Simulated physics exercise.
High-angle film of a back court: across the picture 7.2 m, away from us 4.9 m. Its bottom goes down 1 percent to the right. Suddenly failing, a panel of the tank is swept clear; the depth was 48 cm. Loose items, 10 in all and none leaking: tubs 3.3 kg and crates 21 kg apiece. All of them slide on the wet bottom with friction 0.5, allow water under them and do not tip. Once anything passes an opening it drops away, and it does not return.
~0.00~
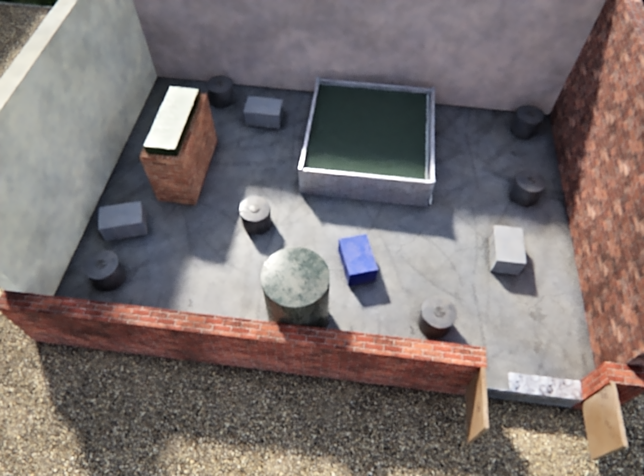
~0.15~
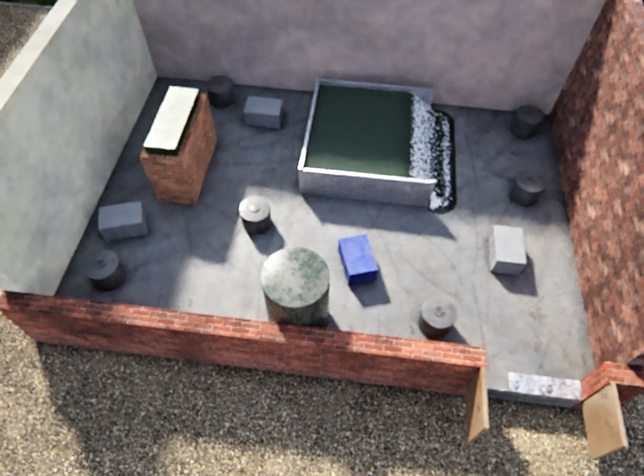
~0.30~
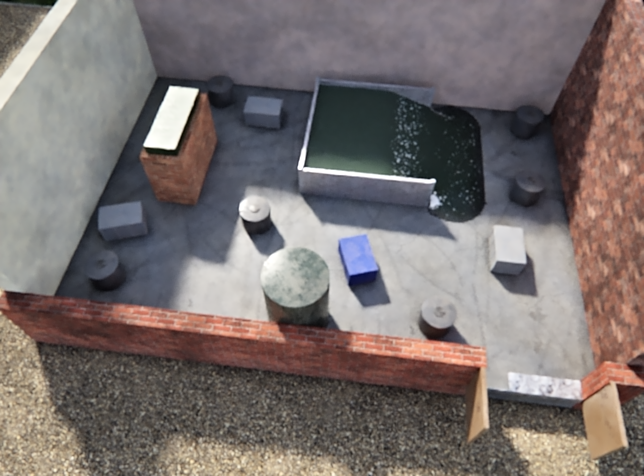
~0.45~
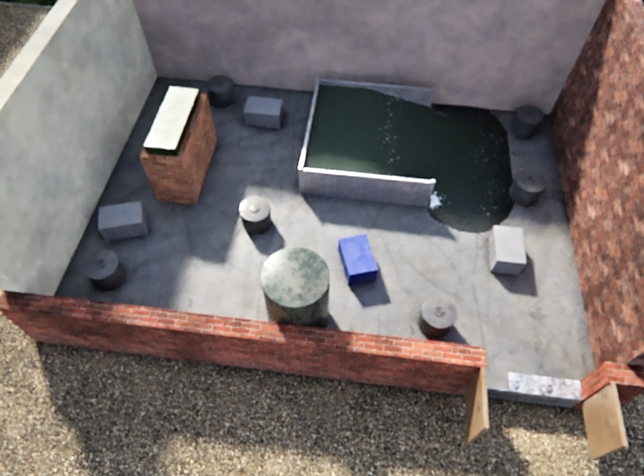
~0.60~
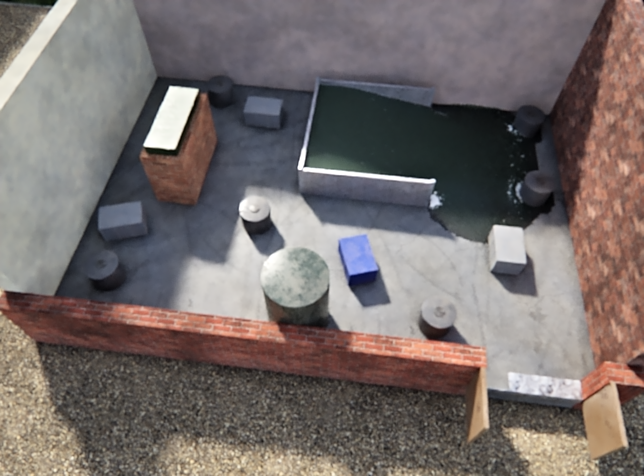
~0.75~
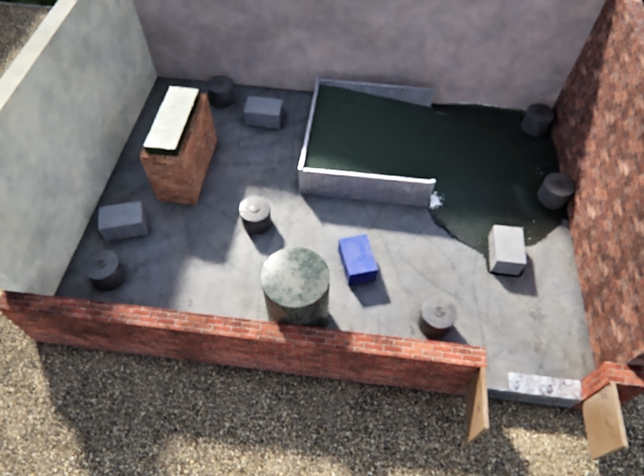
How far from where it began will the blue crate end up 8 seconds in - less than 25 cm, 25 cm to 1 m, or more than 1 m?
Less than 25 cm.
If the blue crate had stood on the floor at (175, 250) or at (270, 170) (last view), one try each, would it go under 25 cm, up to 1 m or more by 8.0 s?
From the first place it is barely disturbed; from the second it is barely disturbed.
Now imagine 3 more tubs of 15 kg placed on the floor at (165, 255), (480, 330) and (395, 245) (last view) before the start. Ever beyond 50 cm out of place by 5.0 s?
In that order: Under, short of it, less.
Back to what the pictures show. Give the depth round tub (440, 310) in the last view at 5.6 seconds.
9 cm.
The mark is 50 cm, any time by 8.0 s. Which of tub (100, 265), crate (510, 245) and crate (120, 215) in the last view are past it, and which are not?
Within, beyond, within.
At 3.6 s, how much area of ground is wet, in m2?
Close to 16 m2, I'd say.
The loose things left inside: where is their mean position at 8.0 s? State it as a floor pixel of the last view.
Around (284, 213).
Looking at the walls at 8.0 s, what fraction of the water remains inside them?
68 % or so.
After 1.6 s the blue crate is near (358, 254), 0.0 m from its start, aground; 0 of 10 are out; 2 afloat.
After 3.6 s the blue crate is near (358, 254), 0.0 m from its start, aground; 1 of 10 are out; 1 afloat.
After 5.6 s the blue crate is near (358, 254), 0.0 m from its start, aground; 1 of 10 are out; 2 afloat.
After 8.0 s the blue crate is near (358, 254), 0.0 m from its start, aground; 1 of 10 are out; 3 afloat.
